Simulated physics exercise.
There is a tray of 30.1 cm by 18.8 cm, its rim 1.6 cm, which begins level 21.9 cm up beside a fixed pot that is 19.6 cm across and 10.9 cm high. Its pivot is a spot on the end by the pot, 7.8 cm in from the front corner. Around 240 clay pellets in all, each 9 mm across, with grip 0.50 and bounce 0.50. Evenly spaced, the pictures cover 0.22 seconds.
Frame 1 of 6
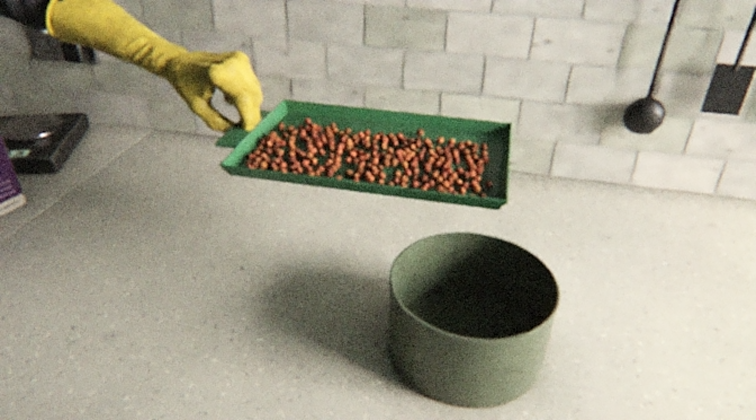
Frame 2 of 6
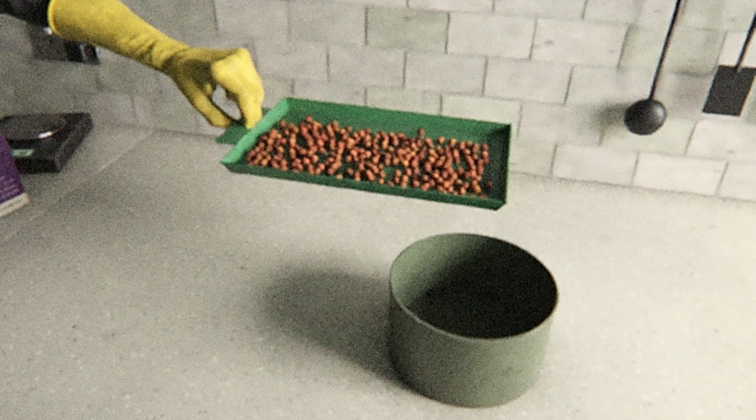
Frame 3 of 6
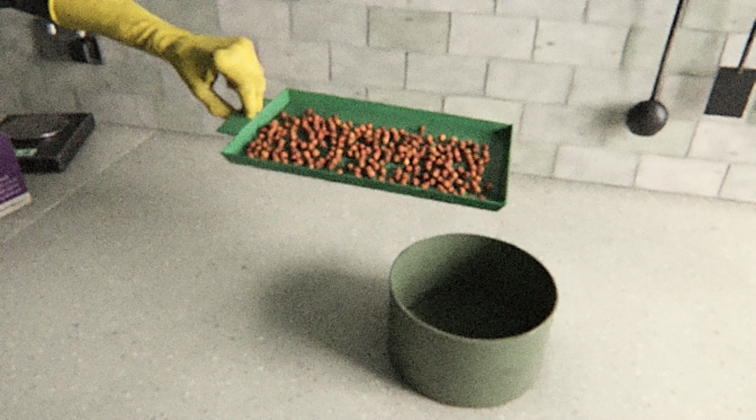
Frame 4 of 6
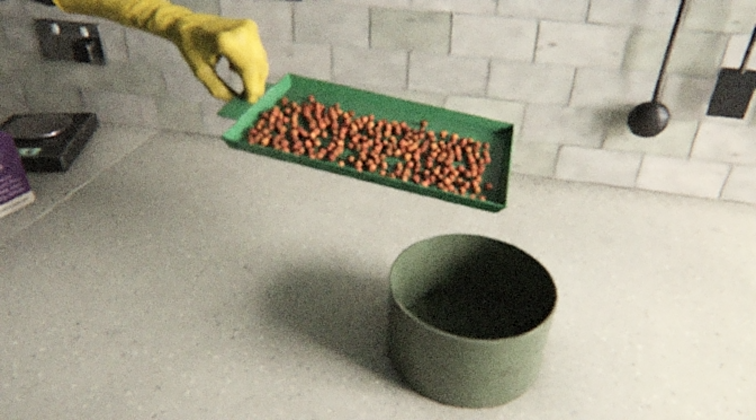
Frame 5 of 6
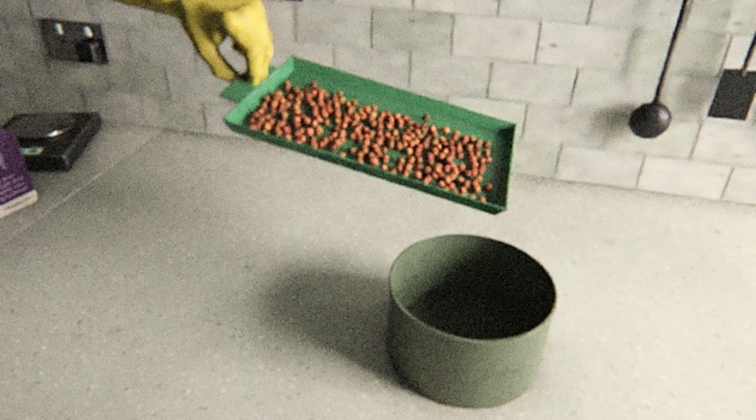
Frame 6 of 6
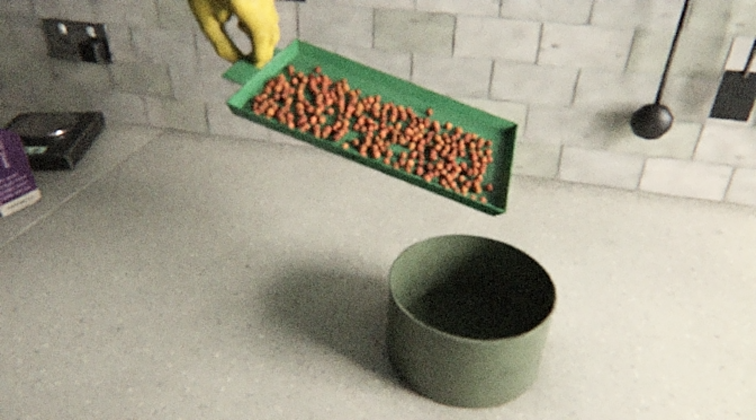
A yellow-gloved hand raises the left end of a green tray of reddish-brown pellets.
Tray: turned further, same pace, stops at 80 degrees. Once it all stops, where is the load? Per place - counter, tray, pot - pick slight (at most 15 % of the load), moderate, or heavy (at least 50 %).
Counter - moderate; tray - slight; pot - heavy.
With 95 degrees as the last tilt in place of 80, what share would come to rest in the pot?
It would land at about 65 percent.
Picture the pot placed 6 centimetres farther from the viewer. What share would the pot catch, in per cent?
50 per cent.
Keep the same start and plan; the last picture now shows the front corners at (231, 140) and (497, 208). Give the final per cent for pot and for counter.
Pot 100; counter 0.
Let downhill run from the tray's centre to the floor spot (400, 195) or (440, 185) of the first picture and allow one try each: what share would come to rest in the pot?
Near 75 and 100 per cent, in that order.
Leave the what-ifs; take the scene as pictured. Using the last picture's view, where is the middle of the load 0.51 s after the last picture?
The load's centre is near (513, 196) at that time.
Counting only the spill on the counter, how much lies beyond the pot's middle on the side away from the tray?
Share: Around 100 %.
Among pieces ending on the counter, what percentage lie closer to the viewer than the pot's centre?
Near 40 in a hundred.
Then, 0.30 s after the last picture, tilt 47 degrees; the tray holds 100 %, the pot 0 %.
Then, 0.51 s after the last picture, tilt 69 degrees; the tray holds 70 %, the pot 0 %.
Then, 0.83 s after the last picture, tilt 80 degrees; the tray holds 5 %, the pot 55 %.
In the end, counter 35 %, tray 0 %, pot 65 %.
